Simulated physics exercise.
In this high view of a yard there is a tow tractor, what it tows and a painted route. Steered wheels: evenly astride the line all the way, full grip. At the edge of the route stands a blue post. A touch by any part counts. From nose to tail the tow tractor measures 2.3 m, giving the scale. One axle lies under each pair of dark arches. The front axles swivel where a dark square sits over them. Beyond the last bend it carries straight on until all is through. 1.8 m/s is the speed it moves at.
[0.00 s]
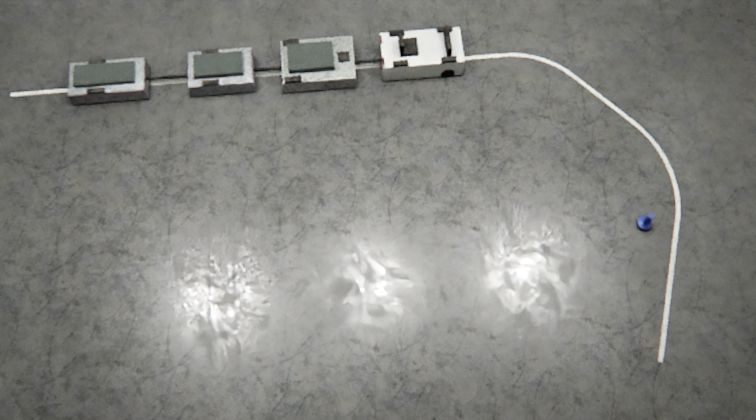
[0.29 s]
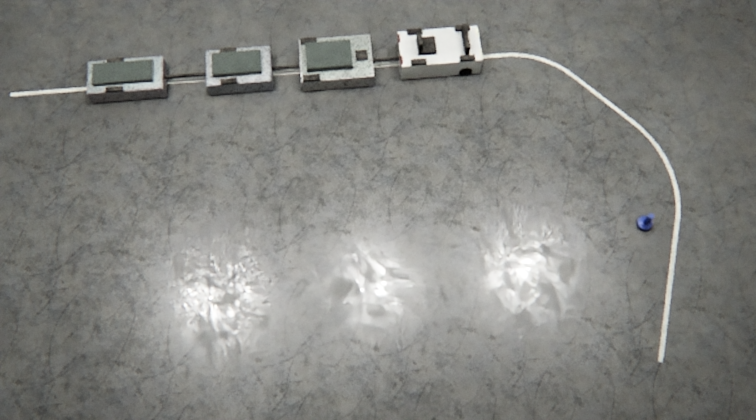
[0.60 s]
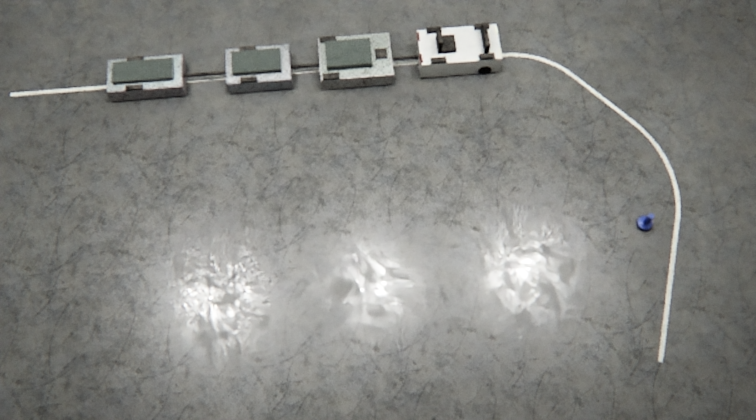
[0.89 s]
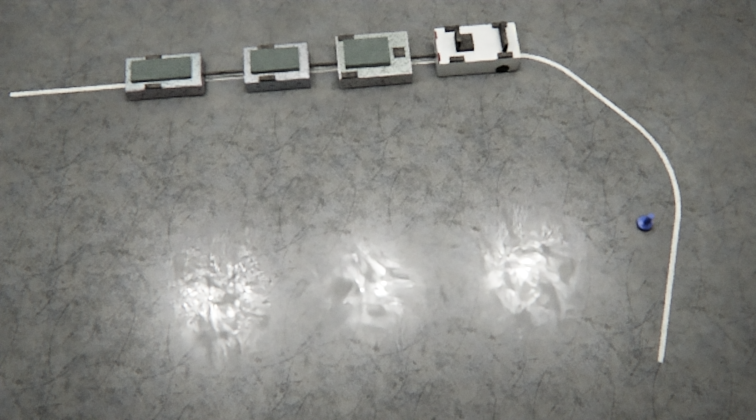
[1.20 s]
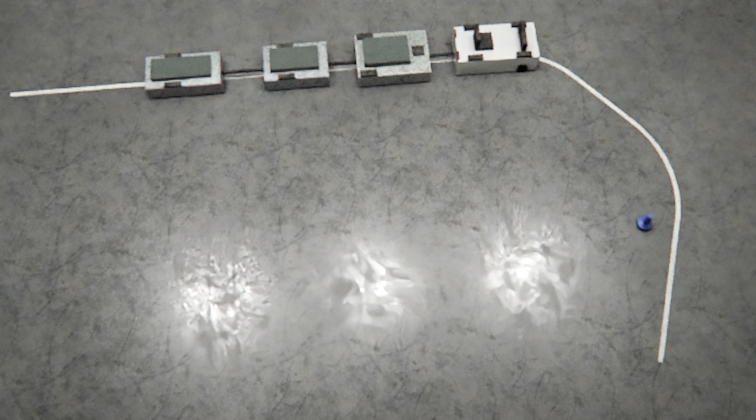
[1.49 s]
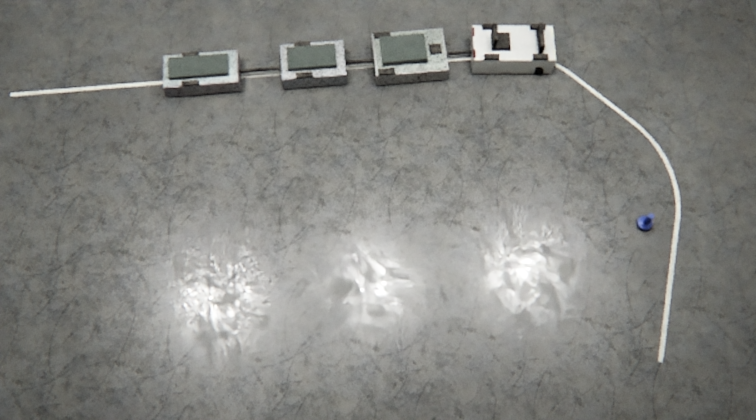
A white tow tractor pulled three grey trailers slowly to the right along a painted white line, then began turning slightly where the line curved, with a small blue post still some way off.
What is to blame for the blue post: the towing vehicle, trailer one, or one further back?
Blame the engine up front.
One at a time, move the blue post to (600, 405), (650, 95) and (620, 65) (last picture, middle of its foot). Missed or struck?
The first place gets no contact, the second no contact, the third no contact.
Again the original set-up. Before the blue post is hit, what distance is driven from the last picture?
The touch comes after about 7.5 m of further driving.
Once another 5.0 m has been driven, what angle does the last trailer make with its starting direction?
Around 0 degrees.
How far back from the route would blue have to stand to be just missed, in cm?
Estimate - blue: Some 65.
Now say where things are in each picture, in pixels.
The first frame shows nose (457, 45); last axle (96, 76); still straight; blue (646, 221); 3 trailers.
The second frame shows nose (475, 43); last axle (115, 75); still straight.
The third frame shows nose (494, 42); last axle (135, 73); still straight.
The fourth frame shows nose (512, 40); last axle (153, 72); still straight.
The fifth frame shows nose (531, 40); last axle (173, 70); turned 1°.
The sixth frame shows nose (549, 43); last axle (191, 69); turned 6°; blue (646, 221).
By 5.6 s, the last axle is at (423, 54) of the last picture, 10 cm off the line; the tow tractor has hit blue.
By 9.4 s, the last axle is at (603, 133) of the last picture, 125 cm off the line.
By 13.4 s, the last axle is at (656, 378) of the last picture, 25 cm off the line; 1 of 1 struck in all.
